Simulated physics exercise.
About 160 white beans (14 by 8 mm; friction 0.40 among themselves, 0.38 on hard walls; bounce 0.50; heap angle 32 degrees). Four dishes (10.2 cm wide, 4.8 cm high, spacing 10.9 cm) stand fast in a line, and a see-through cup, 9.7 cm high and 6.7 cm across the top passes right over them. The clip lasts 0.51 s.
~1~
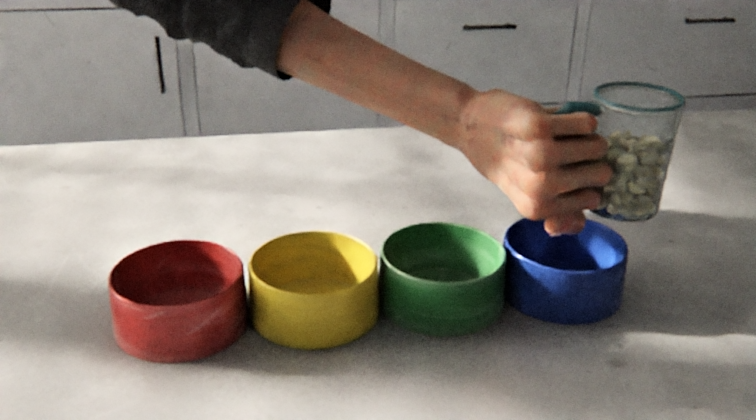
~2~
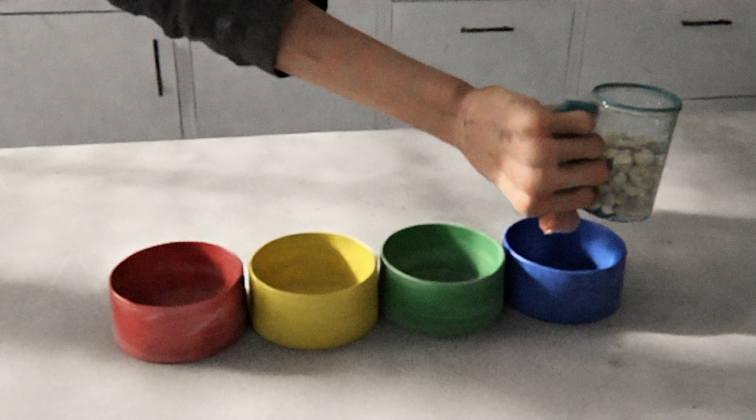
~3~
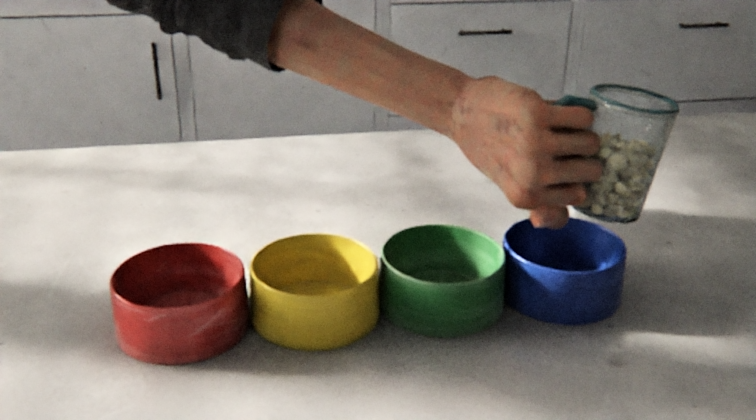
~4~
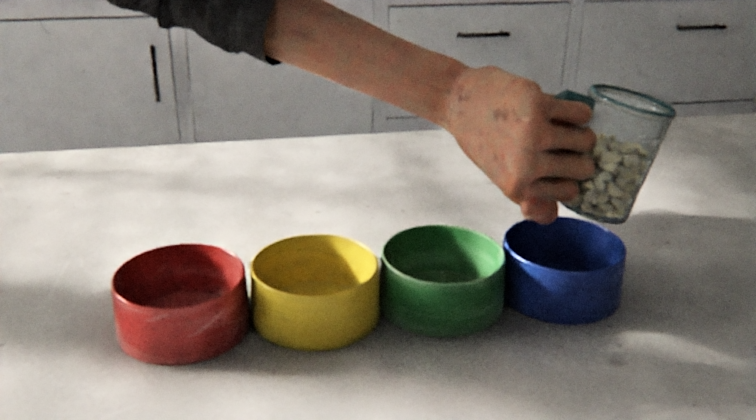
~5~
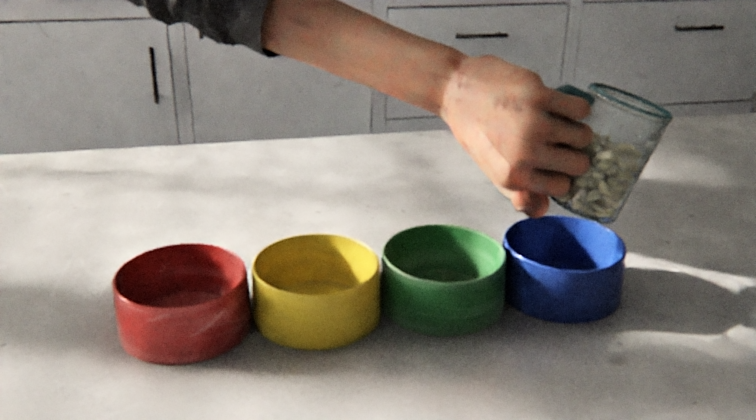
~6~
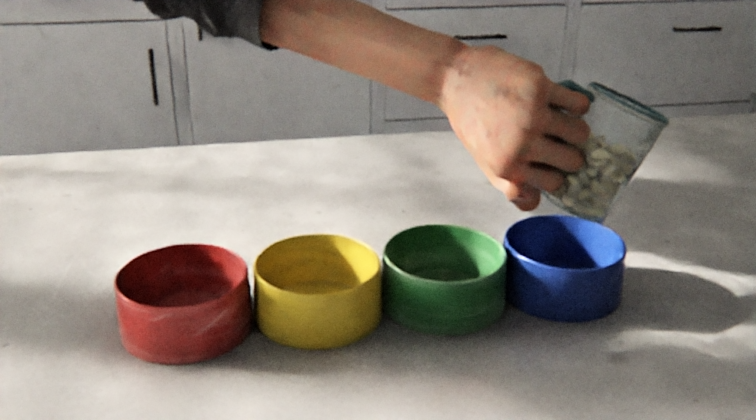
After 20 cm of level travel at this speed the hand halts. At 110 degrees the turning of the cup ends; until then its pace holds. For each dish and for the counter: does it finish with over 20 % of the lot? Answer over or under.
Red: Under, blue: Over, green: Under, yellow: Under, counter: Under.
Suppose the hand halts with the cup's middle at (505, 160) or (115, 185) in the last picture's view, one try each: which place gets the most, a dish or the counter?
Most goes to: Blue, then blue.
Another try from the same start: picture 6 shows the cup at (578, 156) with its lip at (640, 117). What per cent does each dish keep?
Red 0; blue 0; green 100; yellow 0.
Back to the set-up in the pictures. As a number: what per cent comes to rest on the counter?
Some 5 per cent.
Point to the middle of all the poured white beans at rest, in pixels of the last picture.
Around (547, 274).
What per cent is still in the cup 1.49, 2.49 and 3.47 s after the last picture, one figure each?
About 95, 5, 0.
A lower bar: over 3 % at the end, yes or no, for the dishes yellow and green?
Yellow no, green yes.
Then, 1.49 s after the last picture, tilt 103 degrees; cup holds 95 %, blue 5 %.
Then, 2.49 s after the last picture, tilt 110 degrees; cup holds 5 %, blue 90 %, green 5 %.
Then, 3.47 s after the last picture, tilt 110 degrees; cup holds 0 %, blue 90 %, green 5 %.
In the end, red 0 %, blue 90 %, green 5 %, yellow 0 %, counter 5 %.
